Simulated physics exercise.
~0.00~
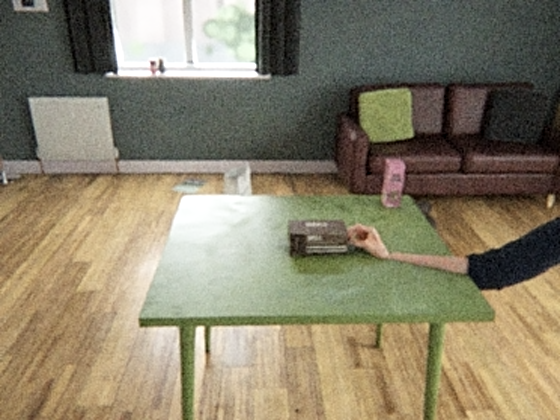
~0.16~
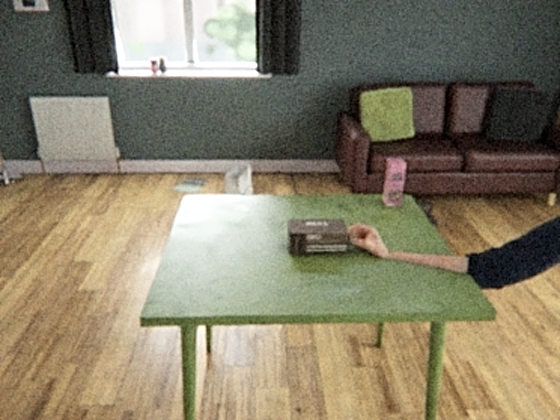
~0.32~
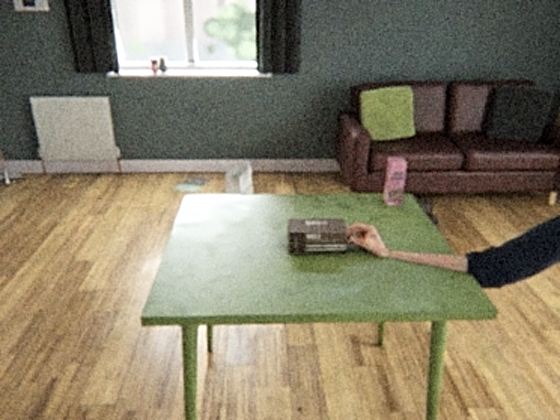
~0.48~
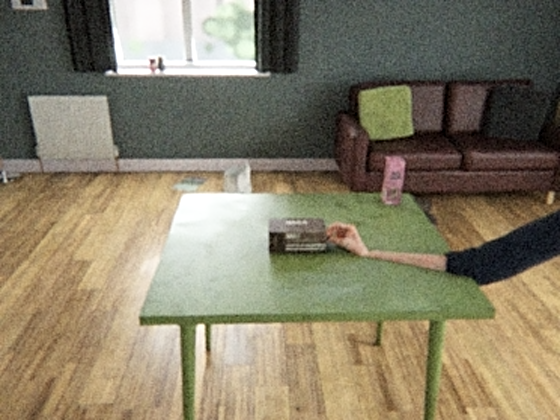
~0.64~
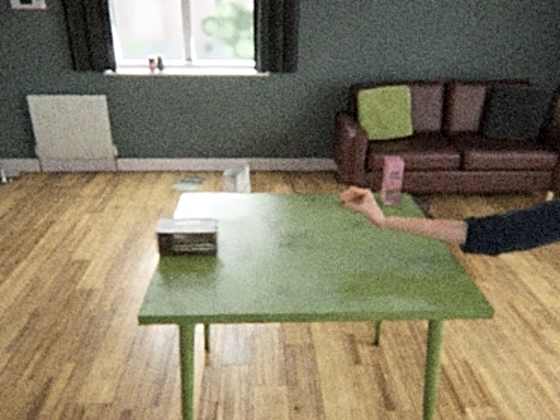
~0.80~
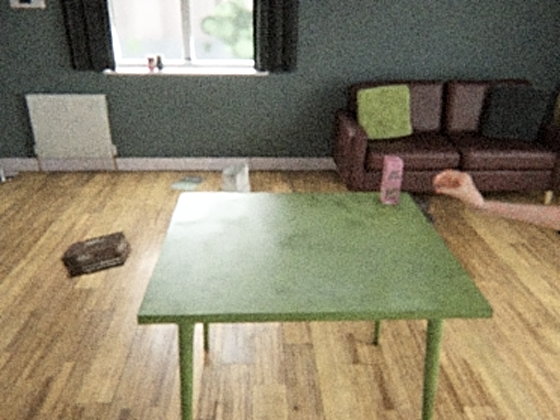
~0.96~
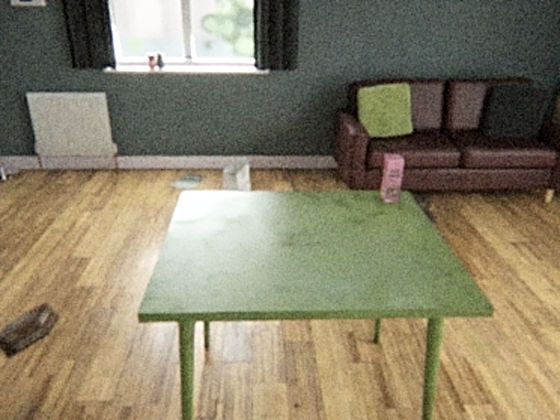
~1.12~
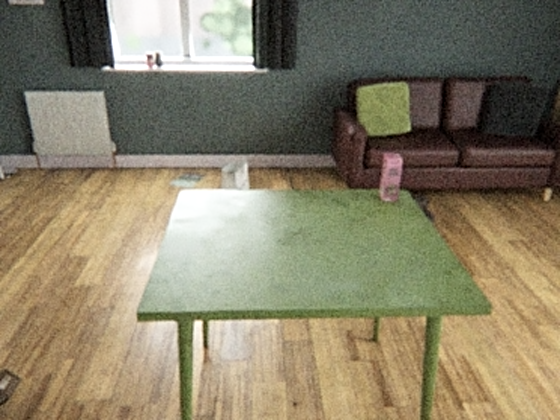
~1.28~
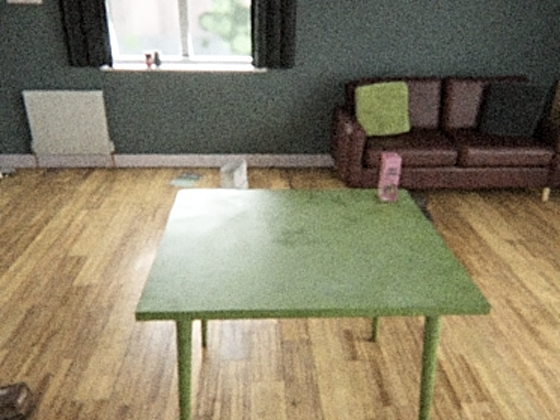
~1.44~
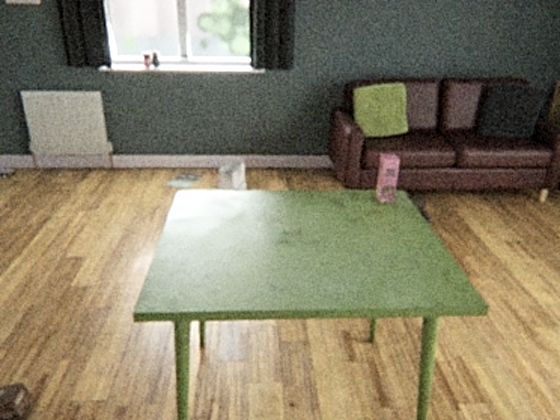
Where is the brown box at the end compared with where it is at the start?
At the start the brown box is near the middle of the green table beside the hand. At the end it lies on the wooden floor at the lower left edge of the view.
